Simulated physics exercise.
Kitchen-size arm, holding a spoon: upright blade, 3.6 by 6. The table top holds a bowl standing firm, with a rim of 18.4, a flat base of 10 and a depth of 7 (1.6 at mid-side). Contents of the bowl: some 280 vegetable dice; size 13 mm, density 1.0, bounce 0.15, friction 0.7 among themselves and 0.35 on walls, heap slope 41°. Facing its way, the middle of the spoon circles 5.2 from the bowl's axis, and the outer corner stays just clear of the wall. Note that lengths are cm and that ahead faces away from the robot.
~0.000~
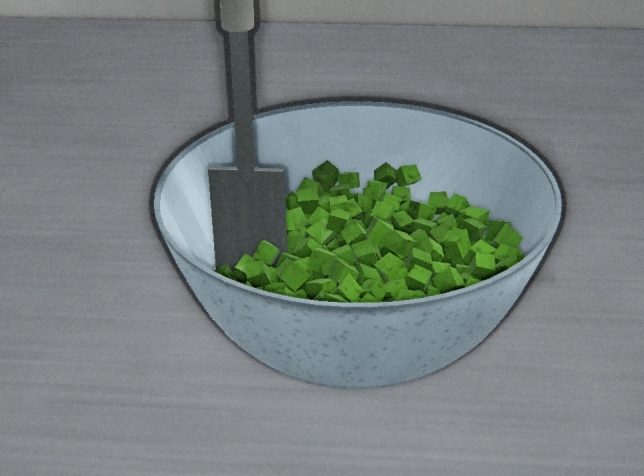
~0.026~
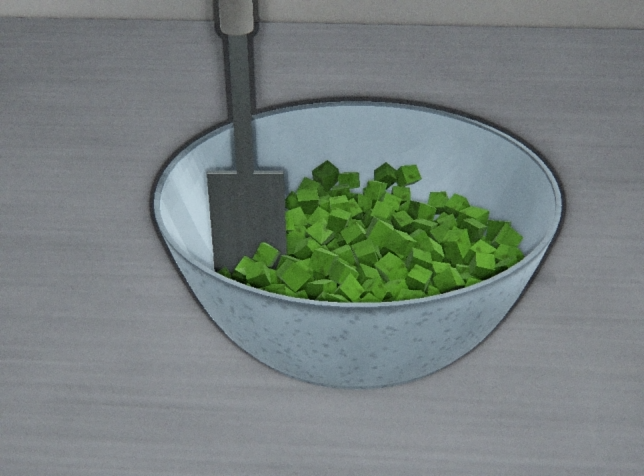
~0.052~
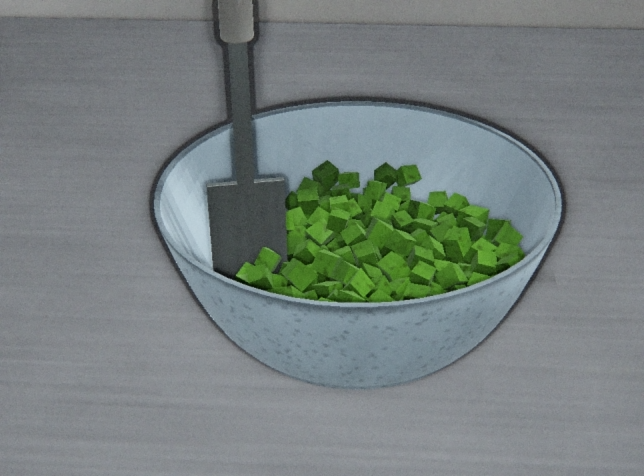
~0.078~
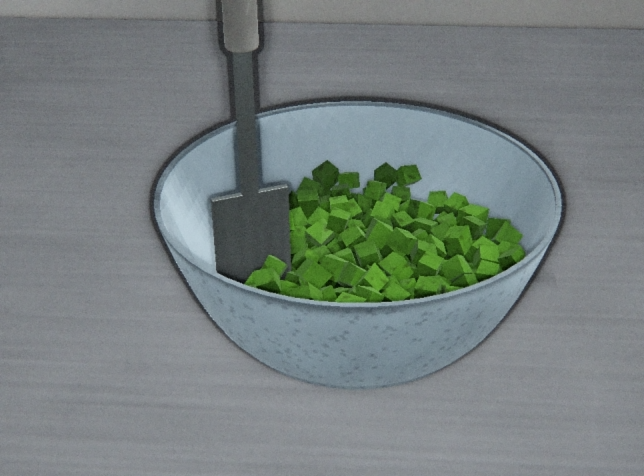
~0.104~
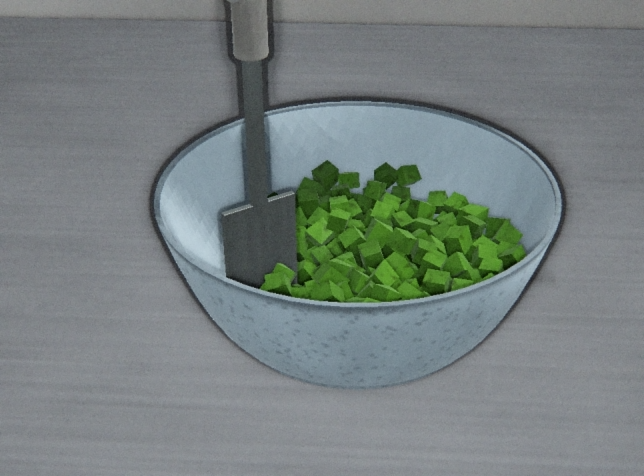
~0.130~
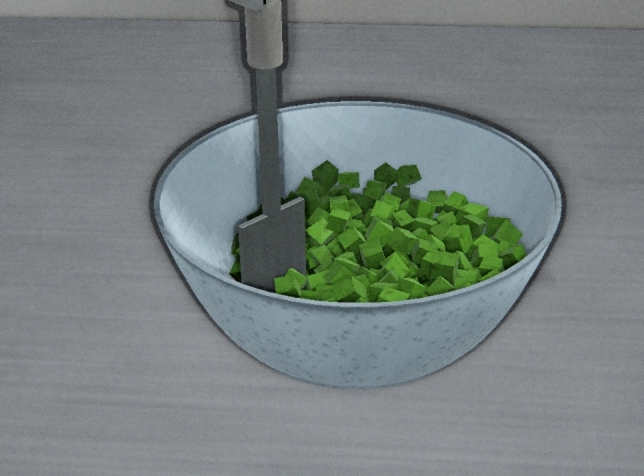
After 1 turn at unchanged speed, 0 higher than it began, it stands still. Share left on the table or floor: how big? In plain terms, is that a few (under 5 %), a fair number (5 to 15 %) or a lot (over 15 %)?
A fair number, 5 to 15 %.
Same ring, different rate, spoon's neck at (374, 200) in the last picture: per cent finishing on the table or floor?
Around 30 in a hundred.
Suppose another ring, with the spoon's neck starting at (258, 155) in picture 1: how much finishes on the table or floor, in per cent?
Roughly 5 per cent.
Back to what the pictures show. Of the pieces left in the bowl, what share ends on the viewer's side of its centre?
It comes to near 80 percent.
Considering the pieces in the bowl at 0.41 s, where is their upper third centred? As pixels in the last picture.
Roughly at (467, 182).
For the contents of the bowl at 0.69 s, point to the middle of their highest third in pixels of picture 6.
I'd point to about (255, 182).
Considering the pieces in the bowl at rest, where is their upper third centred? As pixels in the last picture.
Looks like roughly (295, 285) to me.
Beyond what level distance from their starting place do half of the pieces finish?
I'd put it at roughly 10 centimetres.
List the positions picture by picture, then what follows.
Spoon neck at (244, 140), 0° round; upper third of the load around (373, 255), from x 225 to 510, top at y 175; 276 in the bowl, in the first frame.
Spoon neck at (244, 143), 4° round; upper third of the load around (372, 257), from x 225 to 510, top at y 175, in the second frame.
Spoon neck at (244, 153), 14° round; upper third of the load around (377, 263), from x 225 to 510, top at y 175, in the third frame.
Spoon neck at (248, 163), 25° round; upper third of the load around (379, 271), from x 235 to 515, top at y 175, in the fourth frame.
Spoon neck at (257, 173), 36° round; upper third of the load around (383, 276), from x 240 to 515, top at y 175, in the fifth frame.
Spoon neck at (270, 182), 47° round; upper third of the load around (389, 278), from x 240 to 515, top at y 175; 276 in the bowl, in the sixth frame.
After 0.41 s, 169° round, highest piece 9 above the table; 266 in the bowl, 6 on the table or floor, 4 in flight or on the tool.
After 0.69 s, 291° round, highest piece 8 above the table; 256 in the bowl, 17 on the table or floor, 3 in flight or on the tool.
After 1.03 s, 0° round, highest piece 8 above the table; 250 in the bowl, 26 on the table or floor.
After 1.73 s, 0° round, highest piece 8 above the table; 250 in the bowl, 26 on the table or floor.
At rest, 250 in the bowl, 26 on the table or floor. That is 9 % on the table or floor.
